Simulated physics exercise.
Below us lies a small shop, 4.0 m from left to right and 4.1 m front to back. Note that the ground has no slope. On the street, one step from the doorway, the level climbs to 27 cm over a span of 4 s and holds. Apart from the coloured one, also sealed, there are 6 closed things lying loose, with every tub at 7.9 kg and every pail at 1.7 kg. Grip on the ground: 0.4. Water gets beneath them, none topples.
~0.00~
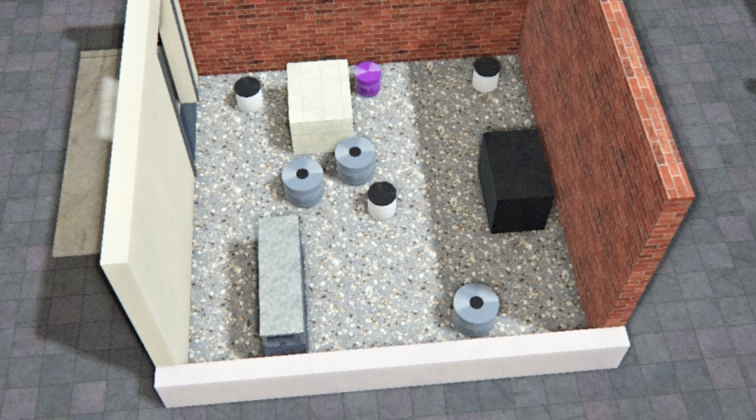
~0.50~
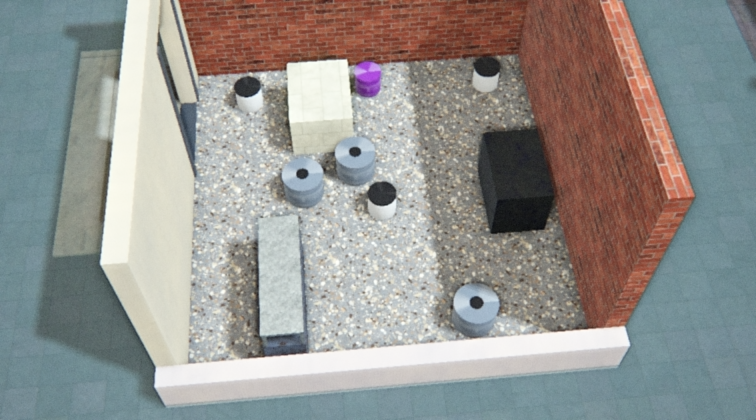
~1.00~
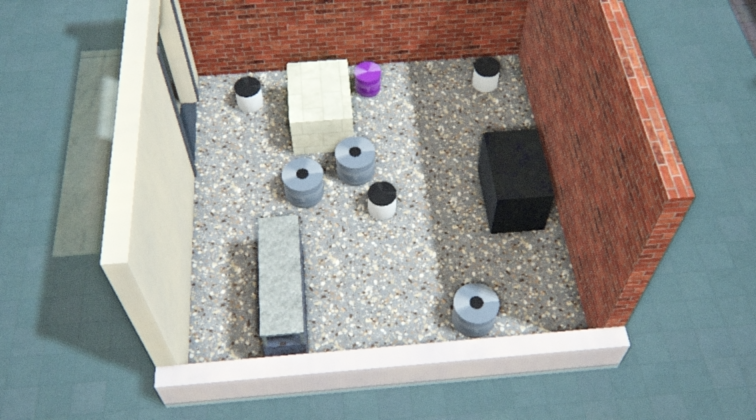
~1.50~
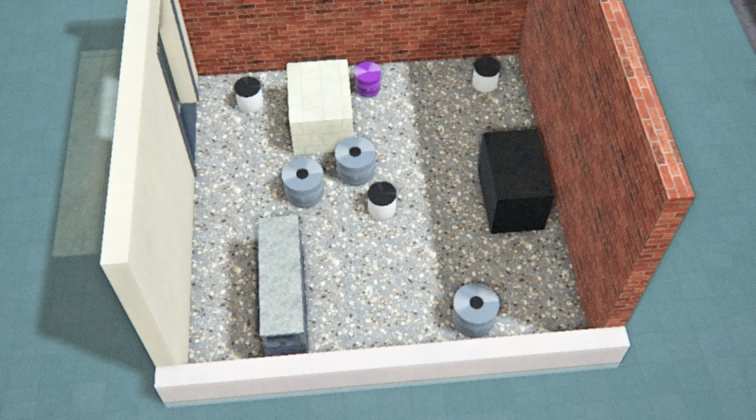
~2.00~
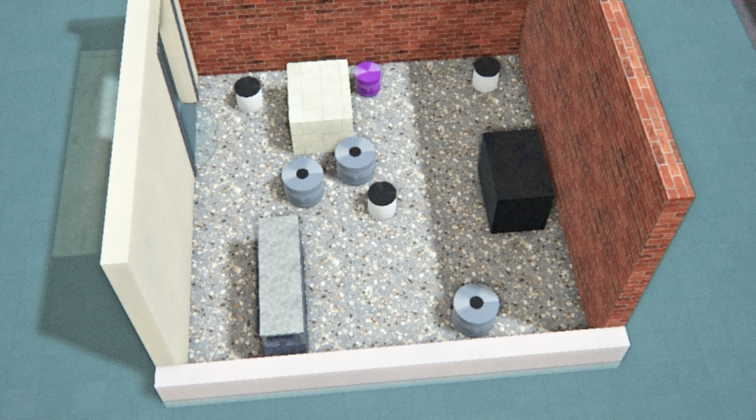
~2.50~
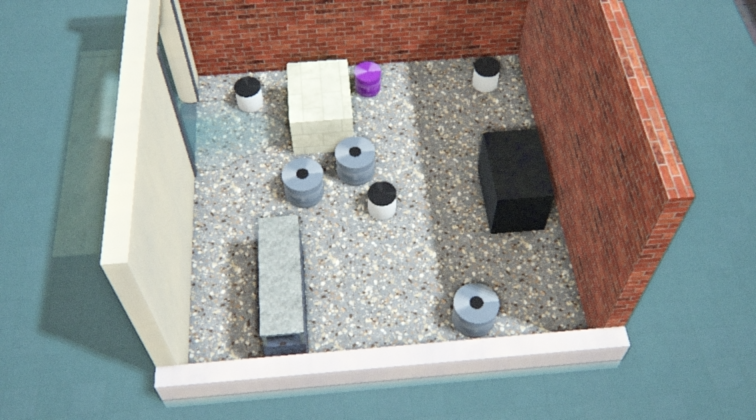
Water covers the ground outside a small walled shop, then spreads in through the doorway.
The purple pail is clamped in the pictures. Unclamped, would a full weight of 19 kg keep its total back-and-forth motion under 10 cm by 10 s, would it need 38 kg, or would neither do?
19 kg would do.
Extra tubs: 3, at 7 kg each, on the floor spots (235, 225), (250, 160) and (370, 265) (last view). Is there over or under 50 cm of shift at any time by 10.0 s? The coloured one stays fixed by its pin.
Answer by position: Inside the range; outside the range; outside the range.
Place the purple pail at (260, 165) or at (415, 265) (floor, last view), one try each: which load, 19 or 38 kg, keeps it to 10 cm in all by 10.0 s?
In that order: It takes the larger; either load holds.
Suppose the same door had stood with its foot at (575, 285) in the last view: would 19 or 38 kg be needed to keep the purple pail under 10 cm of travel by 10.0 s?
For that position, the smaller mass succeeds.
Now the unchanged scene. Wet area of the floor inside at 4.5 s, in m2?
About 5.0 m2 is covered.
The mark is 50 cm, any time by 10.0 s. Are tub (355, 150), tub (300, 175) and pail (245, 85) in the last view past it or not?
Well, that's below half a metre, beyond half a metre, and beyond half a metre.
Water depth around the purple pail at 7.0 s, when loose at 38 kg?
About 7 cm.
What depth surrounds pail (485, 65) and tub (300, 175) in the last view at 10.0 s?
Some 6 cm at the first, some 14 cm at the second.
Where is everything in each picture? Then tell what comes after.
In the first picture, the purple pail at (368, 72), on the bottom; 0.0 m2 under water; 0 of 7 have shifted.
In the second picture, the purple pail at (368, 72) rests on the ground; water covers 0.0 m2; 0 of 7 have shifted.
In the third picture, the purple pail at (368, 72), on the bottom; 0.0 m2 under water; 0 of 7 have shifted.
In the fourth picture, the purple pail at (368, 72) rests on the ground; water covers 0.0 m2; 0 of 7 have shifted.
In the fifth picture, the purple pail at (368, 72), on the bottom; 0.2 m2 under water; 0 of 7 have shifted.
In the sixth picture, the purple pail at (368, 72), on the bottom; 0.7 m2 under water; 0 of 7 have shifted.
After 3.5 s the purple pail would be 0 cm from its start with 19 kg and 0 cm from its start with 38 kg; 0 cm of water round it then.
After 4.5 s the purple pail would be 0 cm from its start with 19 kg and 0 cm from its start with 38 kg; 4 cm of water round it then.
After 7.0 s the purple pail would be 4 cm from its start with 19 kg and 0 cm from its start with 38 kg; 7 cm of water round it then.
After 10.0 s the purple pail would be 4 cm from its start with 19 kg and 0 cm from its start with 38 kg; 7 cm of water round it then.
